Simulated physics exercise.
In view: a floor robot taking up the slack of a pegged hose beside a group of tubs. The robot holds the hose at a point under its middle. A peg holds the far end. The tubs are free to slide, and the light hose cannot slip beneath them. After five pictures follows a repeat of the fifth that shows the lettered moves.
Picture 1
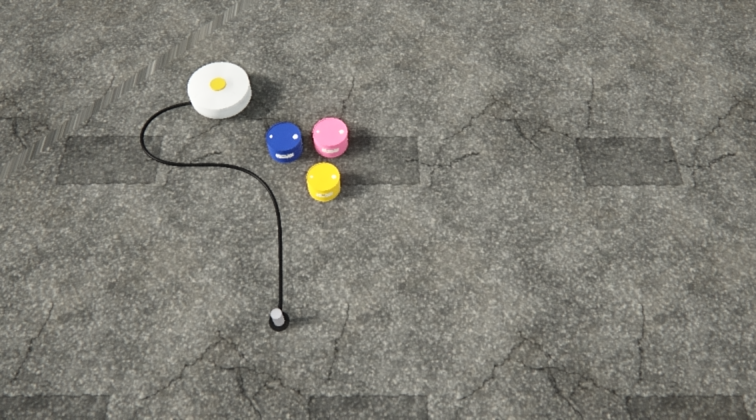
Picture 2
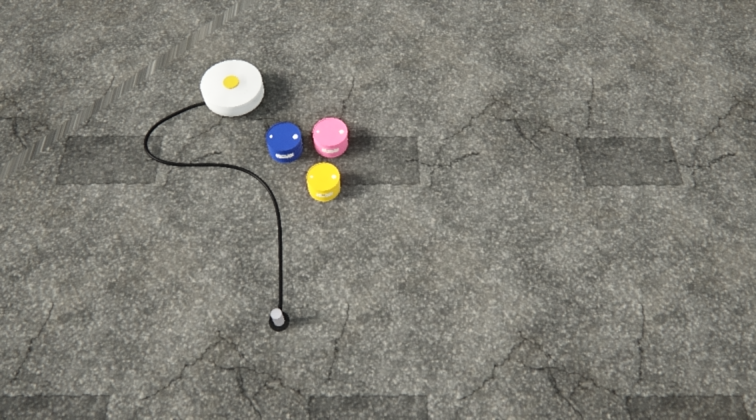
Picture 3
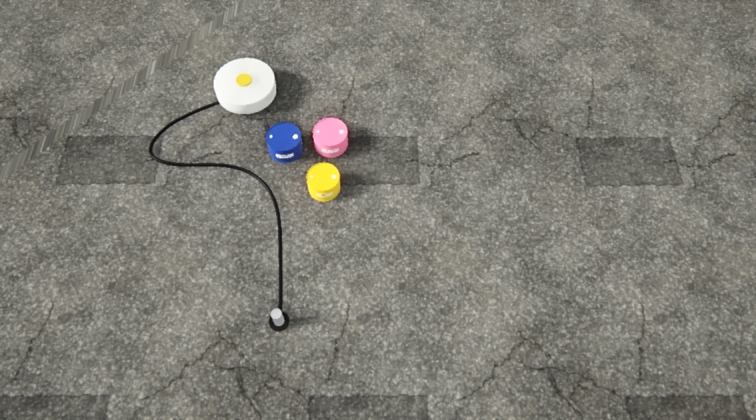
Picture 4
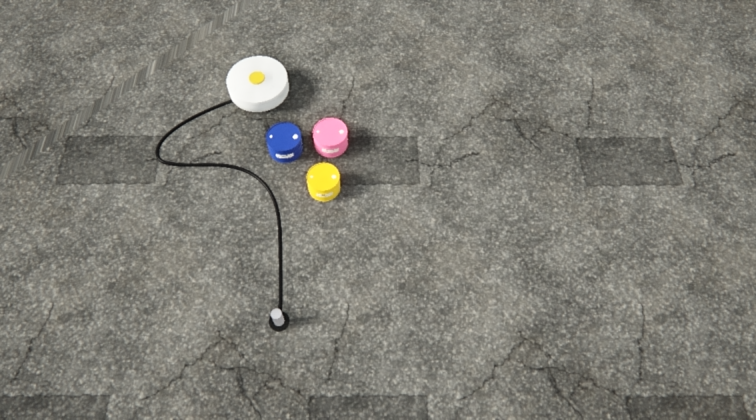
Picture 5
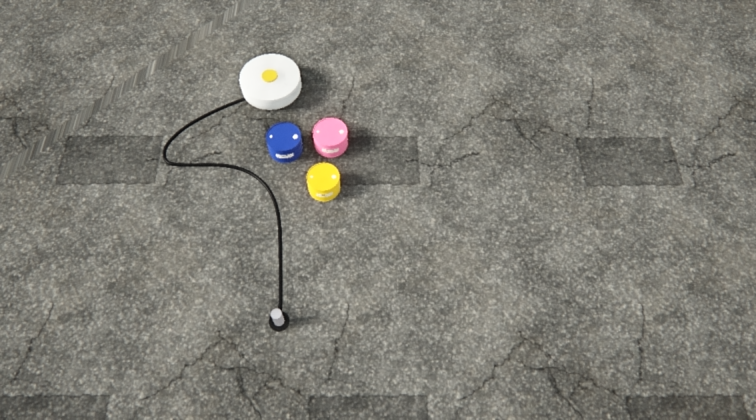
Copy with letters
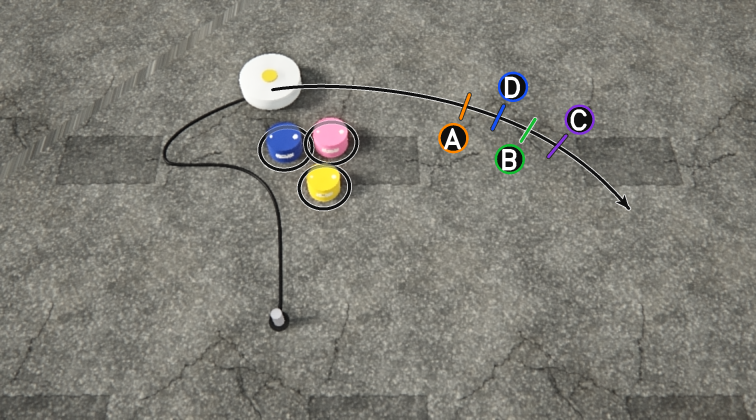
A round white disc with a yellow centre glides slowly to the right and slightly upward across cracked grey asphalt, seen from high above by a still camera. A black hose curves from it down to a small peg at lower left of centre, with blue, pink and yellow tubs grouped to the right of the hose. As the disc moves, the hose's upper bend shifts rightward, while the peg and tubs stay still.
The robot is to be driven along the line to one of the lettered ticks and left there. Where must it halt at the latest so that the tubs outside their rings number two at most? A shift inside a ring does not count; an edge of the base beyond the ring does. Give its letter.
The farthest stop within the limit is D.
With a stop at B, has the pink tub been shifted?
Yes.
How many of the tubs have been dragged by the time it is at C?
Three.
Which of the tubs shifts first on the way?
The blue tub.
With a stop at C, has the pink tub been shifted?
By then, yes.
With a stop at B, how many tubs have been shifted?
By then, three.
On the marked copy, A at (465, 106); B at (528, 130); C at (557, 146); D at (498, 117); the route from (273, 90) via (465, 106) to (629, 209).
Following D. Soon after the start, robot (352, 81).
Later, robot (433, 91).
In the end, robot (500, 111); blue tub (309, 159); pink tub (335, 139); one over the rings.
As for the rest, A is within the limit but short; B has three over the rings; C has three over the rings.
